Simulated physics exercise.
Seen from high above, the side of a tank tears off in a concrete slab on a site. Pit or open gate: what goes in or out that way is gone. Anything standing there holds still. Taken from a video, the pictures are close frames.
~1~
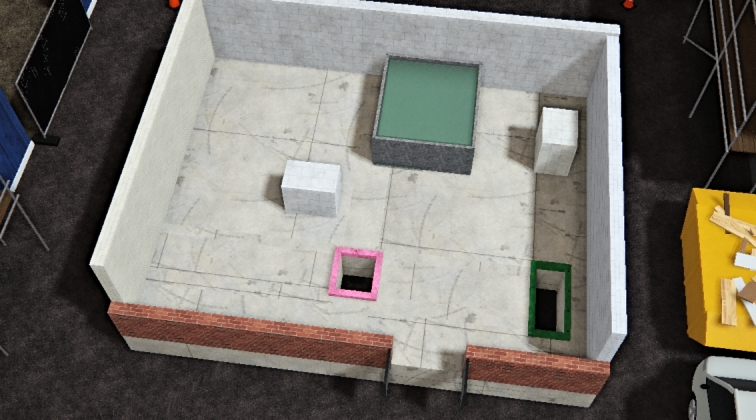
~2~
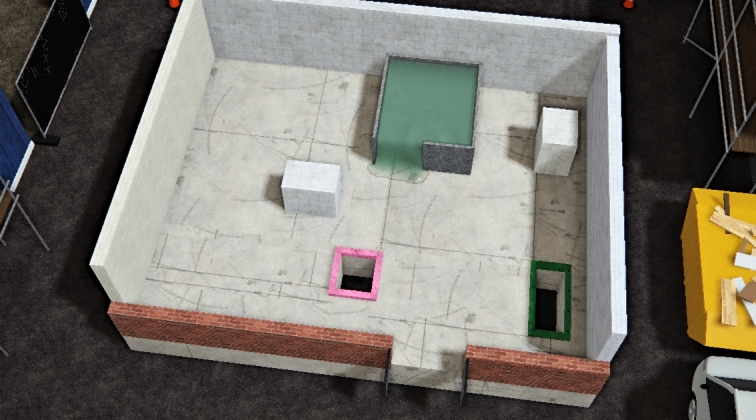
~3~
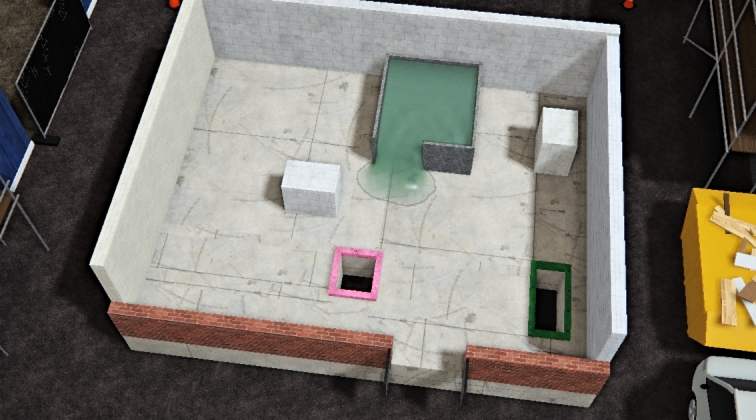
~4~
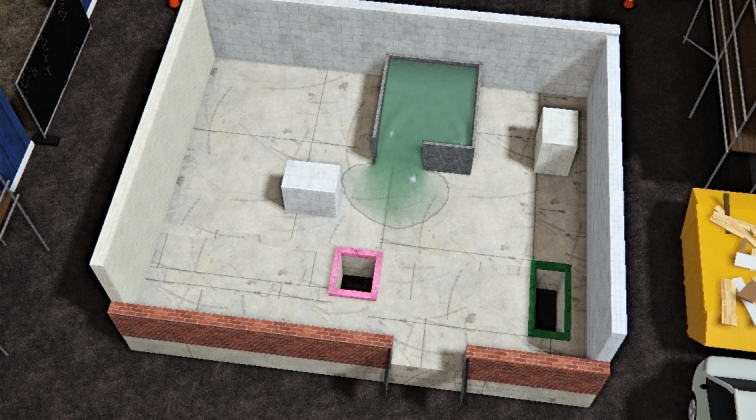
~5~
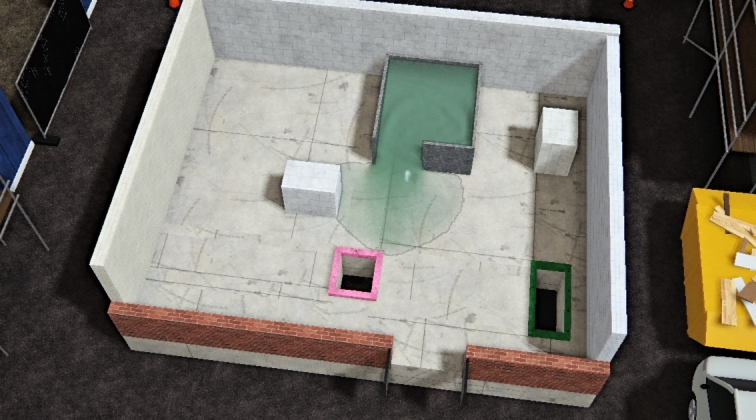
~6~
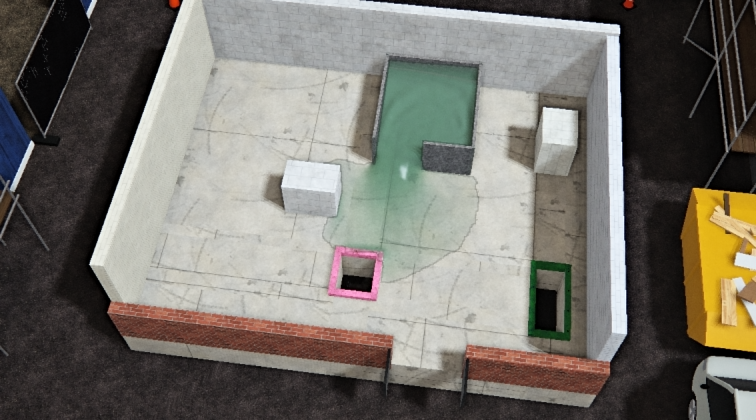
Green water poured out through a gap in the front of a tank on a walled concrete slab, then spread across the floor past a white block until it reached the pink-edged pit.
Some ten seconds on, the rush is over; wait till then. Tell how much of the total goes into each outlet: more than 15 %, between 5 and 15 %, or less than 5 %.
Result: The gate swallows beyond fifteen per cent; the pink pit swallows beyond fifteen per cent; the green pit swallows below five per cent.
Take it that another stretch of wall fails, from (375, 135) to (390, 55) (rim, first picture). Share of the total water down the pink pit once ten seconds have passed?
Pink: 2 %.
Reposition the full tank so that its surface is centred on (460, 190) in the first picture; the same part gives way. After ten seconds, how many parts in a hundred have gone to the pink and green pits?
I'd guess pink takes near 2 % and green near 0 %.
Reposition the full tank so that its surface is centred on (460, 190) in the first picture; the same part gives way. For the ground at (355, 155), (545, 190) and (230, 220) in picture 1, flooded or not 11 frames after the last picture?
In turn: Free of water, not flooded, free of water.
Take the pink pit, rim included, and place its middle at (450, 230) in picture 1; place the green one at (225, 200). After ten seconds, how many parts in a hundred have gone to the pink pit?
Pink: About 2 %.
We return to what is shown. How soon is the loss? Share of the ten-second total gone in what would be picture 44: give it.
Close to 85 out of every hundred.
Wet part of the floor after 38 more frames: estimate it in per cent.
Close to 65 %.
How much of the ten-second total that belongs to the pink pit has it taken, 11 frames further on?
Roughly 50 percent.
A moment on, water covers 25 % of the floor; the gate 0 %, the pink pit 3 %, the green pit 0 %.
Next, water covers 40 % of the floor; the gate 3 %, the pink pit 8 %, the green pit 0 %.
Then, water covers 45 % of the floor; the gate 9 %, the pink pit 13 %, the green pit 0 %.
Later, water covers 65 % of the floor; the gate 15 %, the pink pit 16 %, the green pit 0 %.
In the end, water covers 90 % of the floor; the gate 20 %, the pink pit 17 %, the green pit 0 %.
